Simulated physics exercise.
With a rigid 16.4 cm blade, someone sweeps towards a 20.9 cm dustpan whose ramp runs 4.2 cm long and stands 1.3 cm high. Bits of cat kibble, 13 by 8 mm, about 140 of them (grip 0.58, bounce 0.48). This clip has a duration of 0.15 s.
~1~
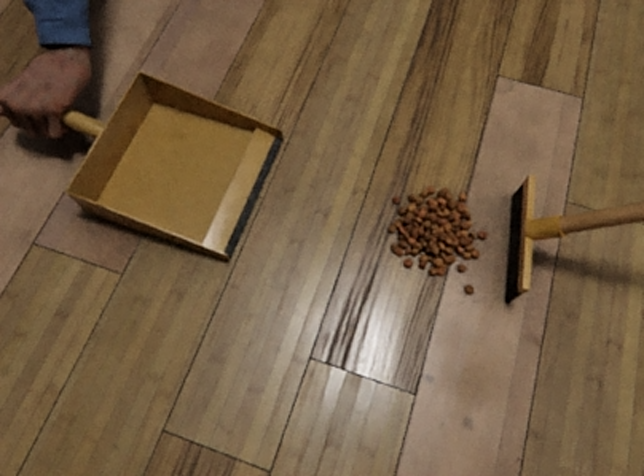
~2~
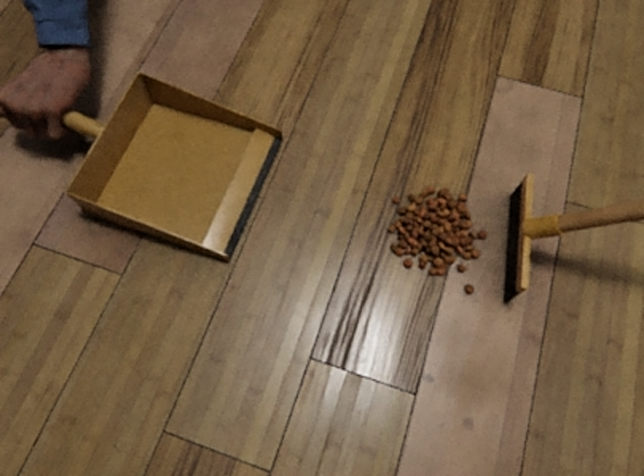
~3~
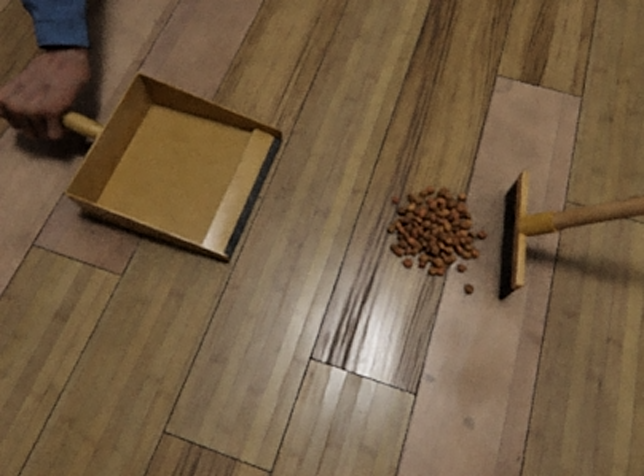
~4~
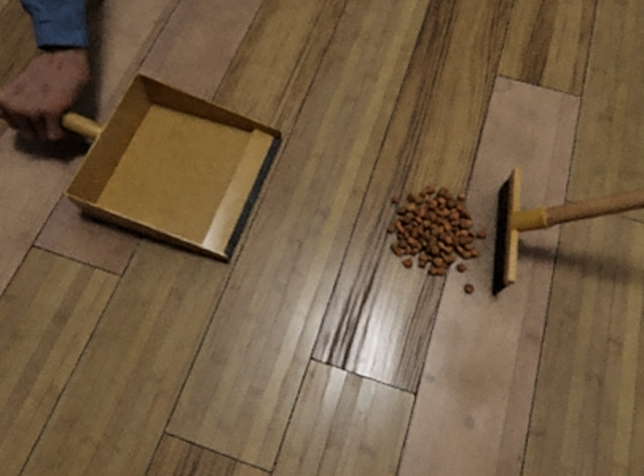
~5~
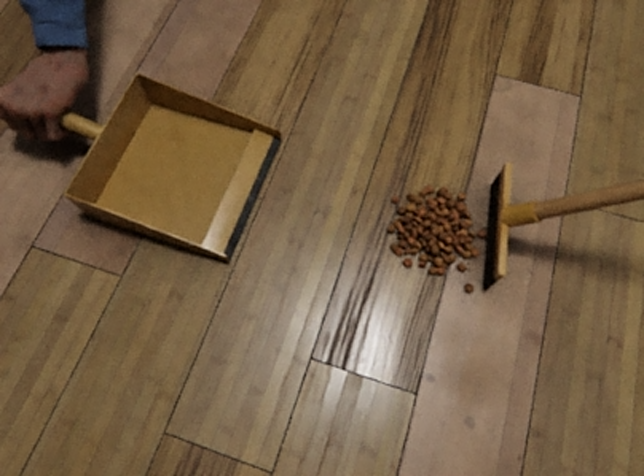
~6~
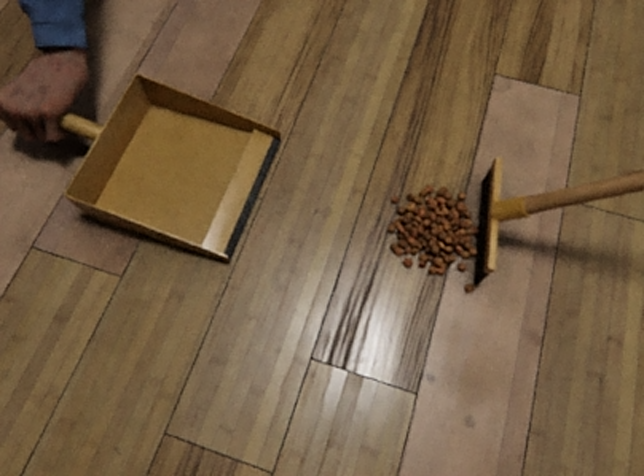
A hand in a blue sleeve holds the handle of a tan dustpan at the upper left of a striped wooden floor, seen from above at an angle. A loose pile of reddish-brown kibble lies right of centre, with a wooden-handled, dark-edged blade to its right. The blade slides slowly left to the pile's edge, barely disturbing it, while the dustpan stays almost still.
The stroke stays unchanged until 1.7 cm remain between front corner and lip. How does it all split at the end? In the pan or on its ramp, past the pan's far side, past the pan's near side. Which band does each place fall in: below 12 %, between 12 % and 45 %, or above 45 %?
Pan: Below 12 %, far side: Between 12 % and 45 %, near side: Below 12 %.
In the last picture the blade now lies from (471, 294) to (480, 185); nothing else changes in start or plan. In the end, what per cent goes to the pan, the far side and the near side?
Per cent by place - pan 15, far side 5, near side 25.
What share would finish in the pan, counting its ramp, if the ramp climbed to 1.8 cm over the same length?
5 %.
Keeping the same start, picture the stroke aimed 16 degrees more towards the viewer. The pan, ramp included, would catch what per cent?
35 per cent.
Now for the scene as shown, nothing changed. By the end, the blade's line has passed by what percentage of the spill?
Near 40 percent, give or take.
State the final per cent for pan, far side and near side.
Pan 5; far side 30; near side 0.
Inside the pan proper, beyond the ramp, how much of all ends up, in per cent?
Close to 0 per cent.
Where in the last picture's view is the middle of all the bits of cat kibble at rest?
I'd put it at about (280, 172).
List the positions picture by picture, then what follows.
In the first frame, blade from (523, 289) to (529, 181), moved 0.0 cm, 0 of the pieces shifted so far; middle of the pieces at (436, 229); pan at (177, 172).
In the second frame, blade from (521, 288) to (527, 180), moved 0.2 cm, 0 of the pieces shifted so far; middle of the pieces at (436, 229).
In the third frame, blade from (516, 285) to (522, 178), moved 0.8 cm, 0 of the pieces shifted so far; middle of the pieces at (435, 228).
In the fourth frame, blade from (509, 281) to (515, 174), moved 1.9 cm, 0 of the pieces shifted so far; middle of the pieces at (435, 228).
In the fifth frame, blade from (499, 275) to (506, 169), moved 3.2 cm, 0 of the pieces shifted so far; middle of the pieces at (435, 228).
In the sixth frame, blade from (489, 269) to (496, 165), moved 4.6 cm, 2 of the pieces shifted so far; middle of the pieces at (435, 228); pan at (176, 174).
Then, 0.33 s after the last picture, middle of the blade 18 cm from the lip; 0 % over the lip, far side 10 %, near side 0 %.
Then, 0.55 s after the last picture, middle of the blade 9 cm from the lip; 0 % over the lip, far side 20 %, near side 0 %.
Then, 0.89 s after the last picture, middle of the blade 3 cm from the lip; 5 % over the lip, far side 30 %, near side 0 %.
In the end, pan 5 %, far side 30 %, near side 0 %, in front of the lip or behind the blade 65 %.
